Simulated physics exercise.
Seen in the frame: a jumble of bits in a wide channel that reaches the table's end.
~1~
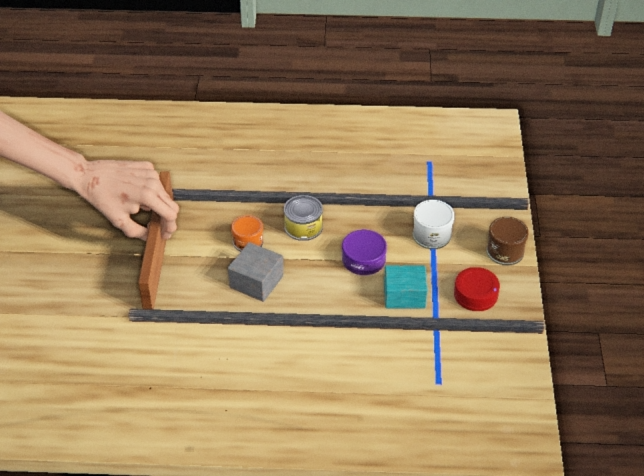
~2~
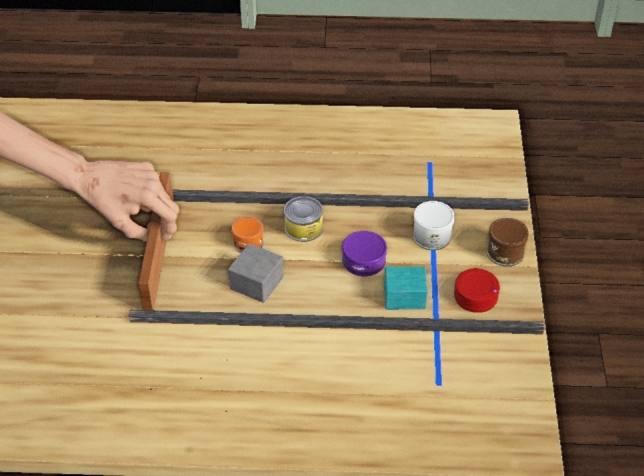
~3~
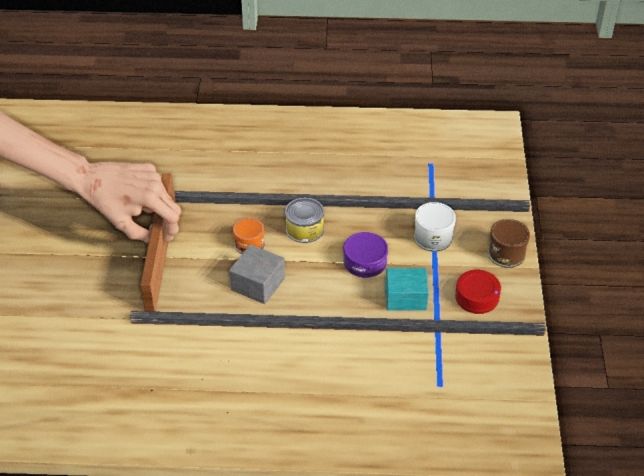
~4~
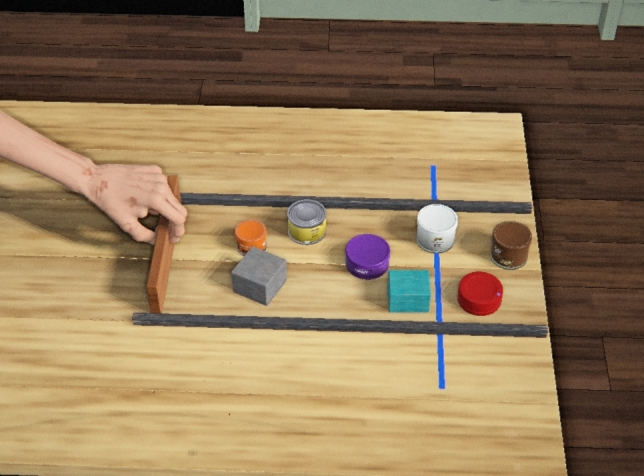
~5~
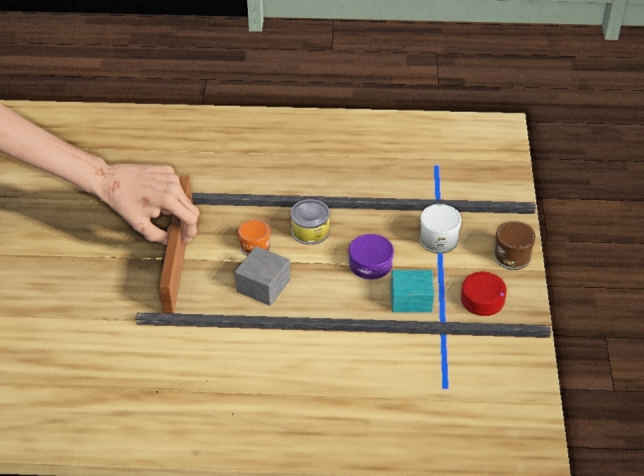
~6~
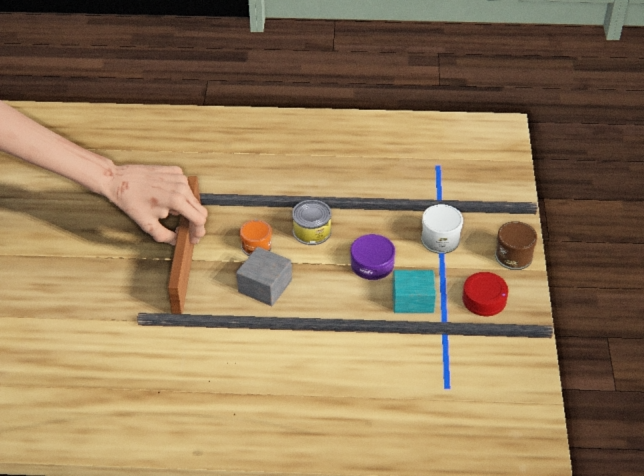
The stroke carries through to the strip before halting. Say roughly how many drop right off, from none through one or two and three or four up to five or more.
The push is going to clear not one off the end.
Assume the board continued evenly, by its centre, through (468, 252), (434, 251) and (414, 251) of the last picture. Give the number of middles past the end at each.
Per position: 2 / 0 / 0.
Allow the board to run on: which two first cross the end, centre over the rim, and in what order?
Order: Red lid first, brown tin second.
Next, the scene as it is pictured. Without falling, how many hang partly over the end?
2, I think.
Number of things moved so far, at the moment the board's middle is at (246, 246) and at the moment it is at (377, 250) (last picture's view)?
The count is 2 at the first point and 6 at the second.
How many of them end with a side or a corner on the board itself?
So the total is 3.
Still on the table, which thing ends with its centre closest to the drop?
That would be the red lid, the foremost.
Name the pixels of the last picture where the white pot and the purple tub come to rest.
Look around (499, 219) for the first and around (495, 253) for the second.
Soon after, none off yet; brown tin at rest near (516, 246); red lid at rest near (485, 294); white pot at rest near (442, 229).
Then, none off yet; brown tin at rest near (516, 246); red lid at rest near (485, 294); white pot at rest near (443, 228).
At rest, the number that fall off is zero.
